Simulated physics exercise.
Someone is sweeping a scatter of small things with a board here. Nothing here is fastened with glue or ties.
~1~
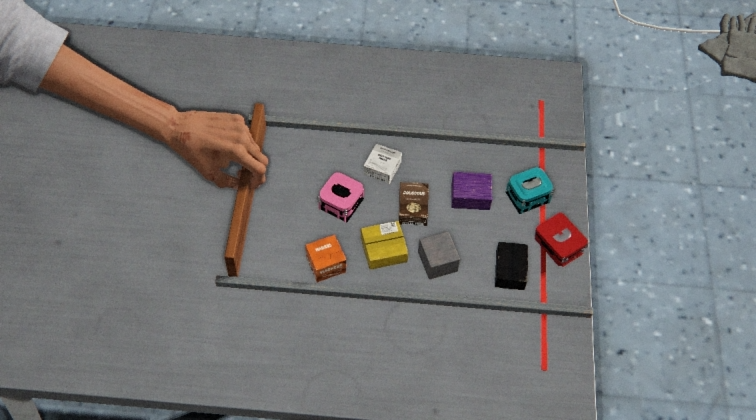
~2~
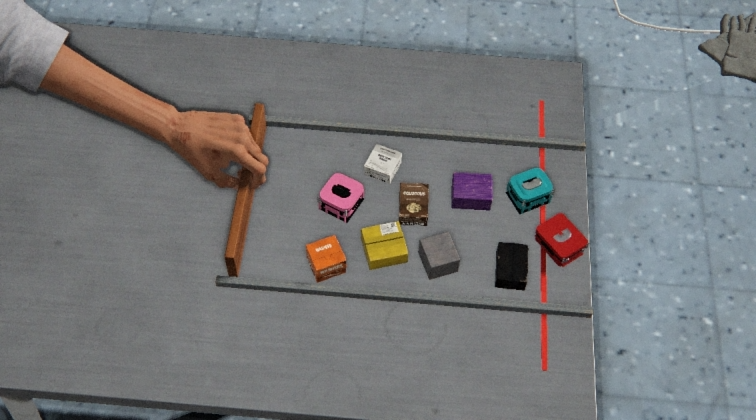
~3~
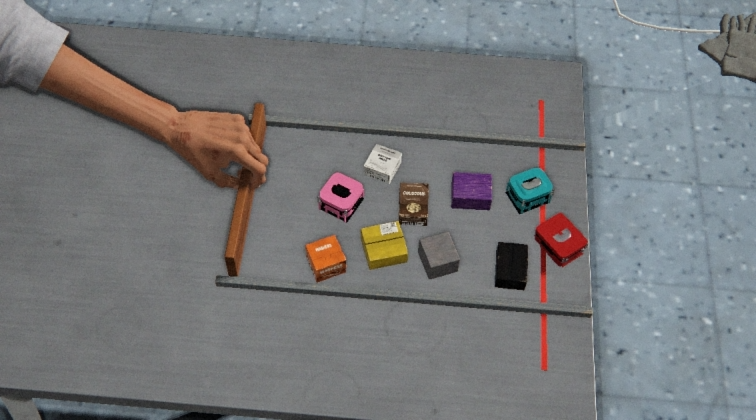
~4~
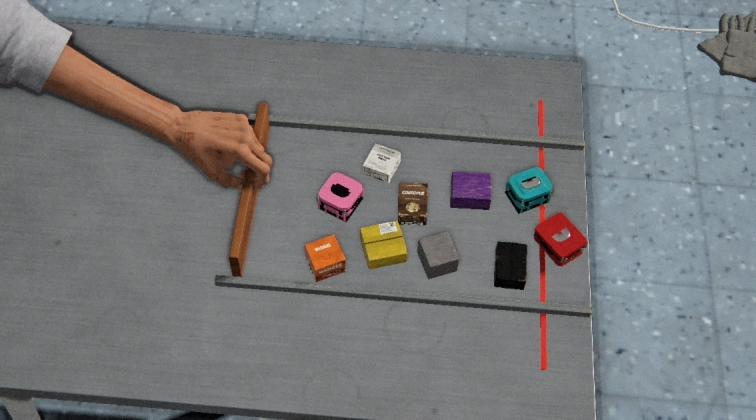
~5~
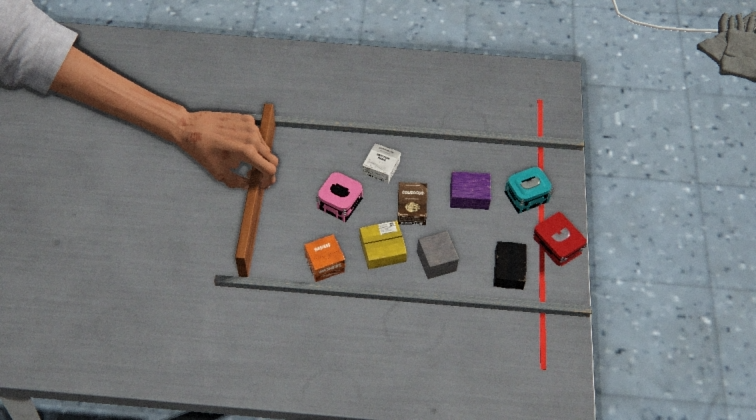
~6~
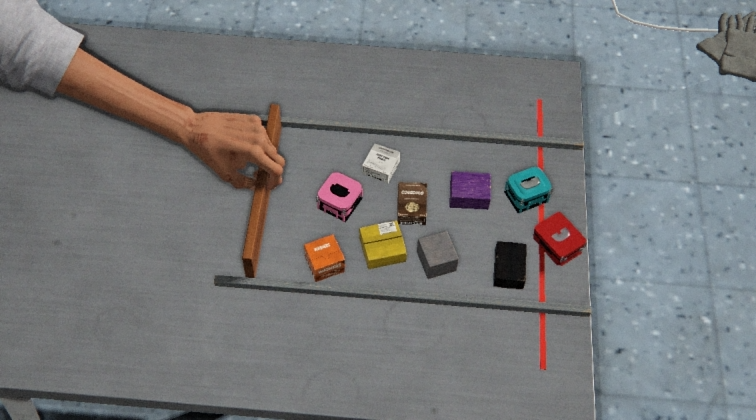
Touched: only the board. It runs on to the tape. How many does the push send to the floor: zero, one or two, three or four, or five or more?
Pretty sure the pieces that leave the surface number five or more this time.
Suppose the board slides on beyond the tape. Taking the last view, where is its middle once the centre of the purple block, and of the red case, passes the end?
Middle approx. at (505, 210), then approx. at (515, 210).
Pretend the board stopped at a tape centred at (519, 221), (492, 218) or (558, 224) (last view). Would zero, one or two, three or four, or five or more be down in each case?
Lab note - count at each position: 3 or 4; one or two; five or over.
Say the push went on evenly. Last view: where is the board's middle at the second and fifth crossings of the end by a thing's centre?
(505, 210), later (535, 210).
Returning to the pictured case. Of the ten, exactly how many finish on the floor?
Result - number fallen: 6.
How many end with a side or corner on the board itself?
The count in contact is 4.
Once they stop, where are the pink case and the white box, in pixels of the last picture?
In the last picture the pink case sits at (560, 207) while the white box sits at (556, 174).
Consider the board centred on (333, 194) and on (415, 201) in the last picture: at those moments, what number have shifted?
2 by the first point, 8 by the second.
Early on, none off yet; red case at rest near (559, 240); turquoise case at rest near (528, 189); black box at rest near (510, 265).
A while later, none off yet; red case at rest near (559, 240); turquoise case travelled a little near (547, 192); black box at rest near (510, 265).
Further along, one off so far; red case travelled a little near (570, 239); turquoise case on its side near (613, 237); black box travelled about its own width near (573, 282).
Finally, the number that fall off is five or more; lost, brown box, grey block, purple block, black box, turquoise case and red case.
